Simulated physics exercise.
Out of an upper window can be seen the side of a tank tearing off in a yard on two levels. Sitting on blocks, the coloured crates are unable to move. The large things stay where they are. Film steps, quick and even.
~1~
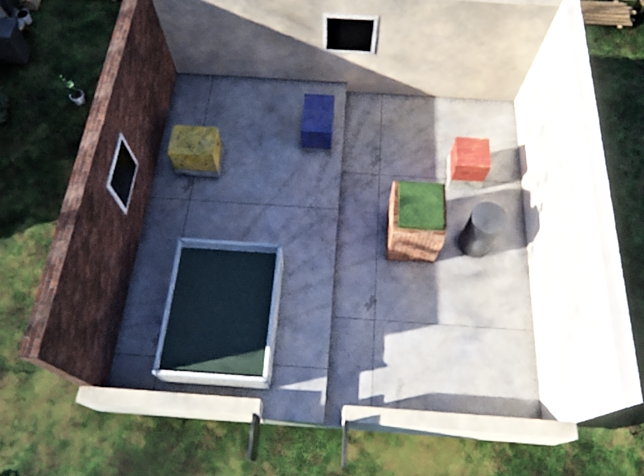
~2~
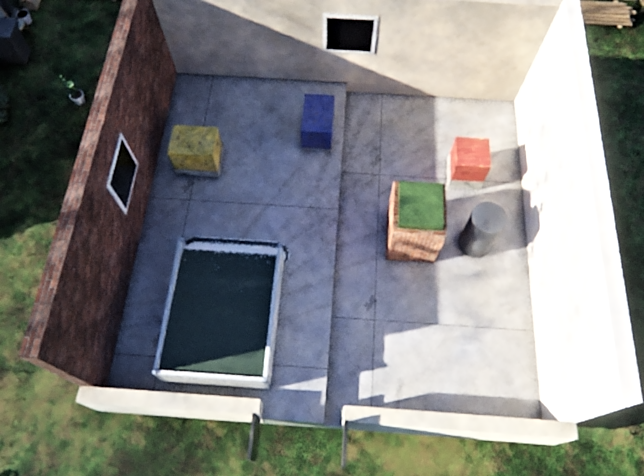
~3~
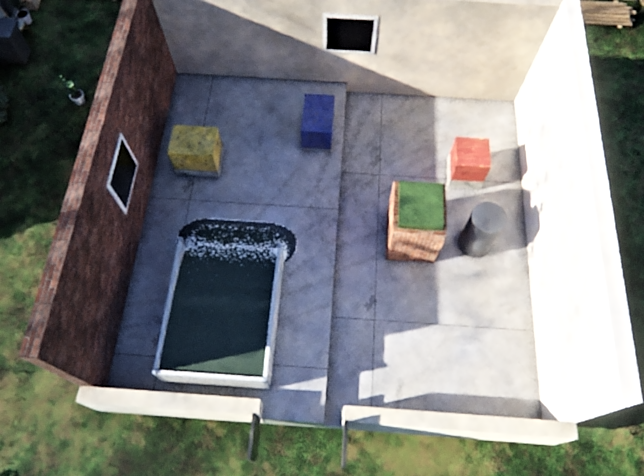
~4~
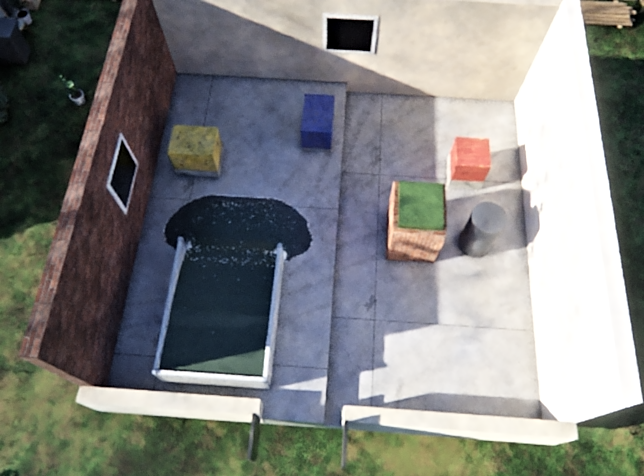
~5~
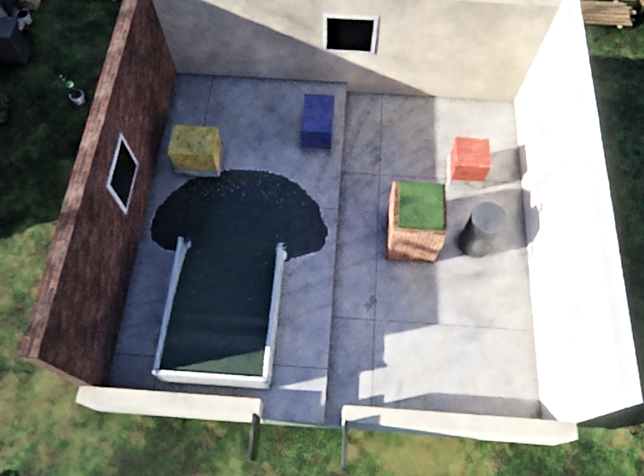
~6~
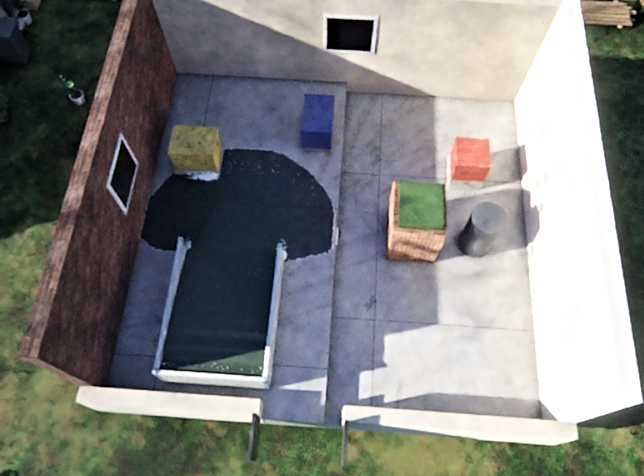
Dark water poured out through the far side of the open tank in the walled yard, spreading in a widening rounded pool across the paving until it reached the yellow crate, which stayed still.
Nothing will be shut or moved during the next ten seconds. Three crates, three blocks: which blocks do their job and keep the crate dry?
In the end blue crate: Touched. Yellow crate: Touched. Red crate: Untouched.
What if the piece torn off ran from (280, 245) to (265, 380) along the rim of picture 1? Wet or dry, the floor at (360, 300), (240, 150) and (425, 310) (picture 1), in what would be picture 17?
Taken in turn, that's reached, not reached, and finally reached.
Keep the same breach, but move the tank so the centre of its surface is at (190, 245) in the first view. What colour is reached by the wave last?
I'd go with the red-painted one.
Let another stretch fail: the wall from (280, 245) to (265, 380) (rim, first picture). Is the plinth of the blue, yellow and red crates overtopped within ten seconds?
The blue crate stays untouched; the yellow crate stays untouched; the red crate stays untouched.
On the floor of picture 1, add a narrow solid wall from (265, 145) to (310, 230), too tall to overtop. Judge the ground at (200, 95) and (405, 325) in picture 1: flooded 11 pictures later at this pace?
In order, I'd call them inundated and bare.
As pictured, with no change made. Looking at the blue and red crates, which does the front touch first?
Simply the blue crate.
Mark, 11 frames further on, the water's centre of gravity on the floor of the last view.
The balance point is around (243, 217).
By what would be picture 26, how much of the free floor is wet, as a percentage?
Roughly 55 percent.
A moment on, water covers 25 % of the floor; the blue crate water round its plinth, the yellow crate water round its plinth, the red crate not reached.
Next, water covers 35 % of the floor; the blue crate water round its plinth, the yellow crate water round its plinth, the red crate not reached.
Then, water covers 55 % of the floor; the blue crate water round its plinth, the yellow crate water round its plinth, the red crate water round its plinth.
Later, water covers 65 % of the floor; the blue crate water round its plinth, the yellow crate water round its plinth, the red crate water round its plinth.
In the end, water covers 90 % of the floor; the blue crate was topped, the yellow crate was topped, the red crate stayed above the water.
